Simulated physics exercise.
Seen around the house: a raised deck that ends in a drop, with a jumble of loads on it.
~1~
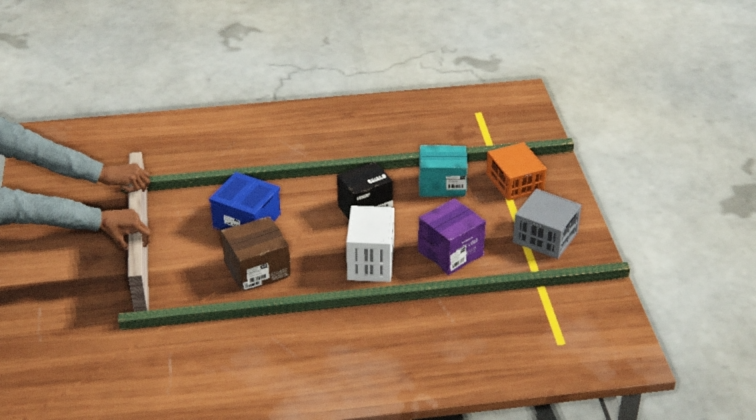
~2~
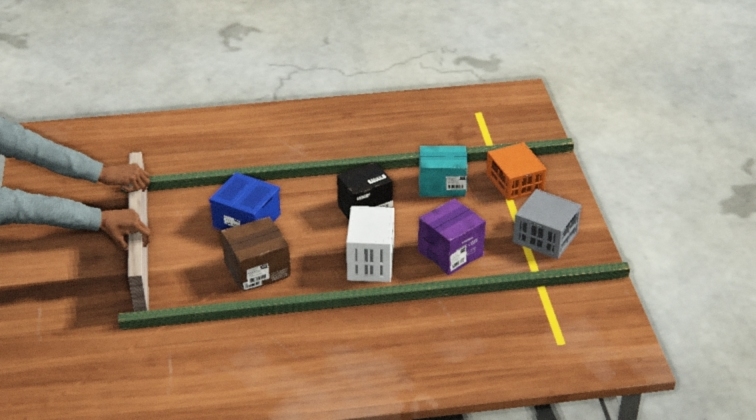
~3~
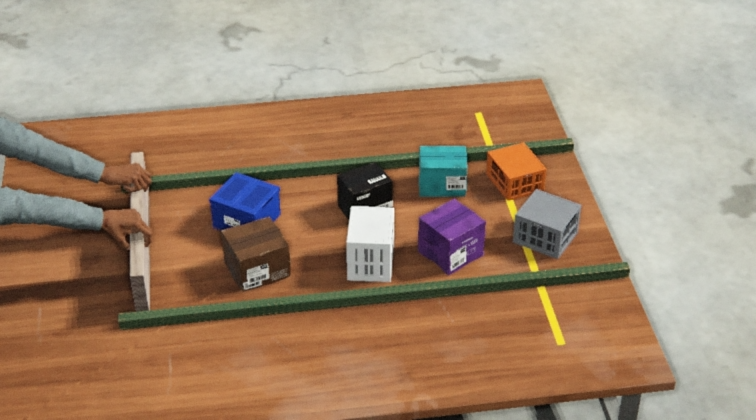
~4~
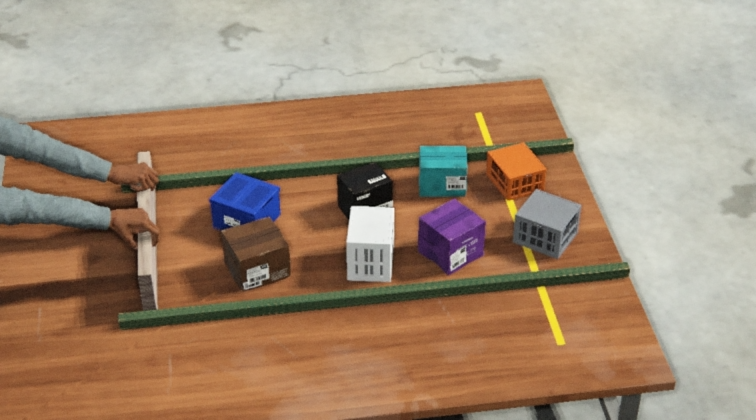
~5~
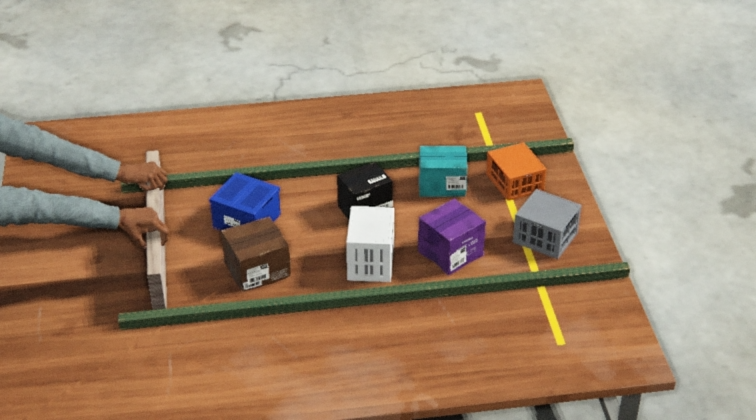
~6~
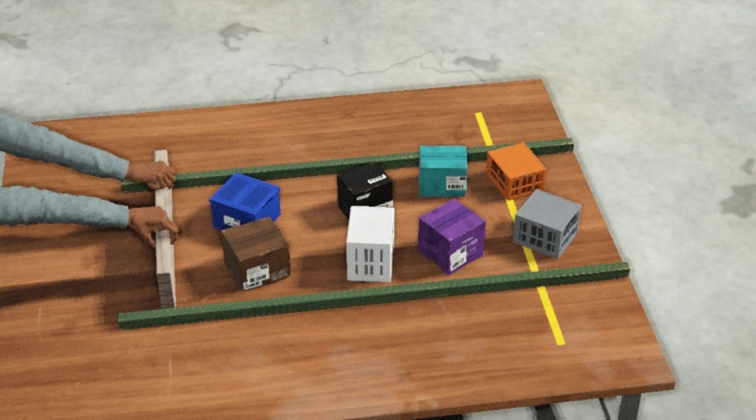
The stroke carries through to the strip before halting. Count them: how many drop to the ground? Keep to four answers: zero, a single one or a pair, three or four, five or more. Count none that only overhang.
The answer is three or four.
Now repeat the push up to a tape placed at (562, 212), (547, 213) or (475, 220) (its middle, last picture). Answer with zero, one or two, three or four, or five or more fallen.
Taking the three places in turn: Five or more, more than four, 1 or 2.
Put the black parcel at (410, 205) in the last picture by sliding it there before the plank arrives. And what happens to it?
The black parcel does not fall.
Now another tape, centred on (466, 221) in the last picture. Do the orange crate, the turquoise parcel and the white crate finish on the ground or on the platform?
First, the orange crate takes the fall; next, the turquoise parcel is safe; last, the white crate is safe.
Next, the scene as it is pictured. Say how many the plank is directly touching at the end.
Result: 2 in all.
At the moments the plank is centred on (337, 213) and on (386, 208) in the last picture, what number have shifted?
I make it 6 at the first spot and 8 at the other.
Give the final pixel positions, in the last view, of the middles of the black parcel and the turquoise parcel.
Roughly (583, 183) for the first and roughly (571, 155) for the second.
Early on, none off yet; grey crate at rest near (547, 224); orange crate at rest near (516, 171); turquoise parcel at rest near (443, 171).
Finally, the number that fall off is three or four; lost, purple parcel, orange crate and grey crate.
